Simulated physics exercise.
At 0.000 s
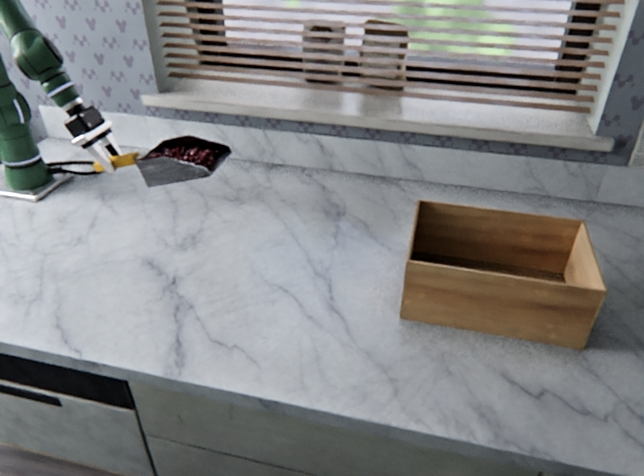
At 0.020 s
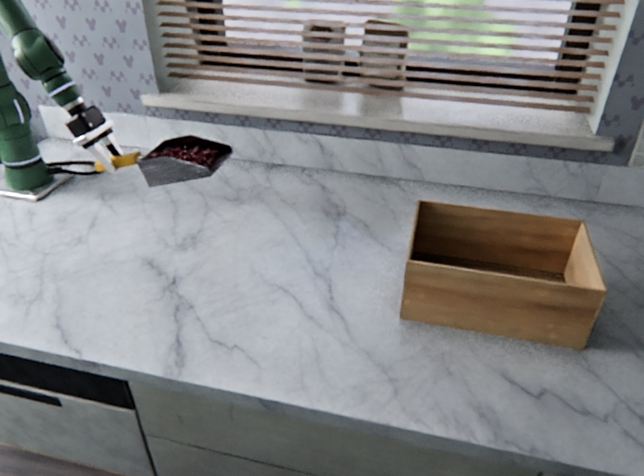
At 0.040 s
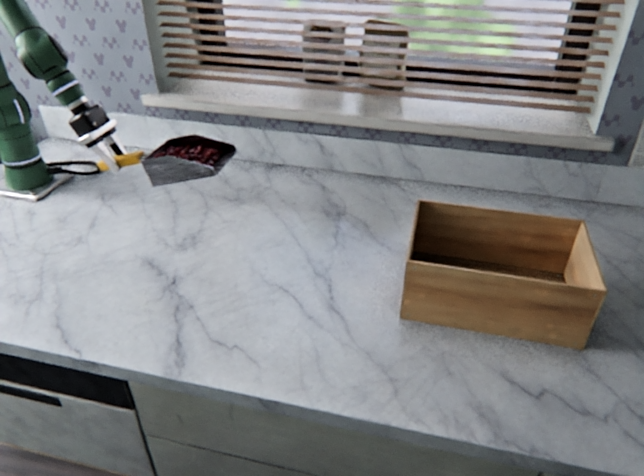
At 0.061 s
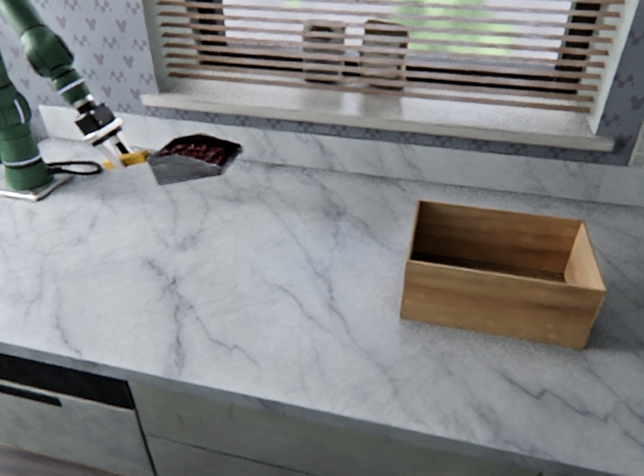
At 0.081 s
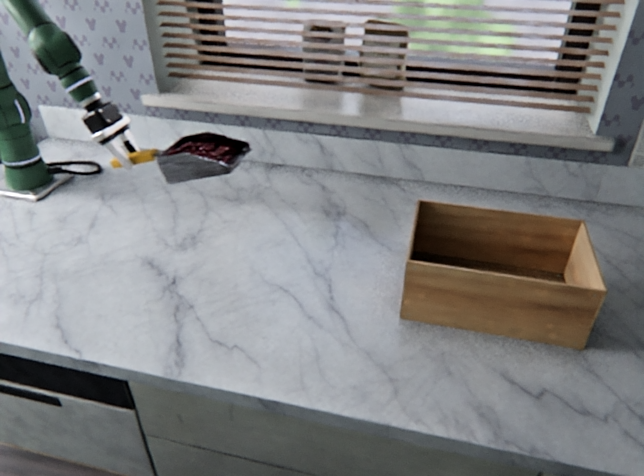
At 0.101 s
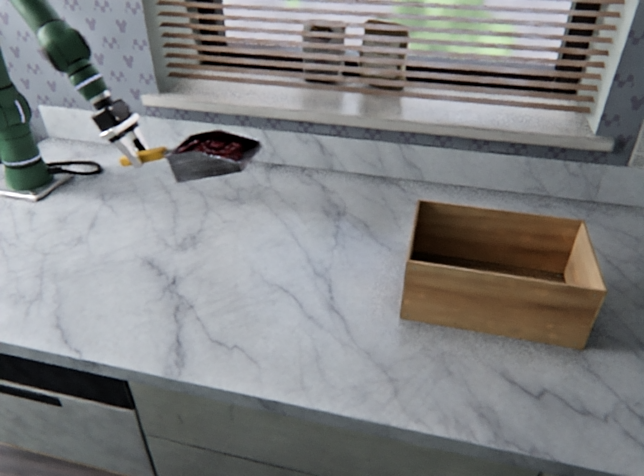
Green robotic arm slowly carrying a scoop of dark red beads a short way right above a marble counter with a wooden box.
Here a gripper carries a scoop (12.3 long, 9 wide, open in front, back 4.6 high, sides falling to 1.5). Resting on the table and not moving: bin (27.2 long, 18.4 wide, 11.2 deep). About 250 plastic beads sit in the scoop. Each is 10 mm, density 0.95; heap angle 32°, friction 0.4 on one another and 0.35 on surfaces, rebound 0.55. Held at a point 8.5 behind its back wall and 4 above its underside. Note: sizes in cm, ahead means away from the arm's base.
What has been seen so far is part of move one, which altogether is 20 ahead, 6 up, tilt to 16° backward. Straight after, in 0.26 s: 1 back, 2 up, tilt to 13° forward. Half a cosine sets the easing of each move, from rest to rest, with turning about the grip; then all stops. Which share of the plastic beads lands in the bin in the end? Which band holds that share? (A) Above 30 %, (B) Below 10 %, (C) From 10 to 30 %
B, below 10 %.
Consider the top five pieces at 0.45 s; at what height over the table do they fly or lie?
20 cm or thereabouts.
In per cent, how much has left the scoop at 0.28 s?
Near 0 in a hundred parts have gone so far.
After 0.28 s, tilted 16° backward, highest piece 26 above the table; 252 on the scoop.
After 0.45 s, tilted 6° forward, highest piece 21 above the table; 136 on the scoop, 3 in the bin, 113 in flight or on a rim.
After 0.74 s, tilted 13° forward, highest piece 19 above the table; 138 on the table or floor, 87 on the scoop, 3 in the bin, 24 in flight or on a rim.
After 1.79 s, tilted 13° forward, highest piece 1 above the table; 249 on the table or floor, 3 in the bin.
In the end, 249 on the table or floor, 3 in the bin. That is 1 % in the bin.
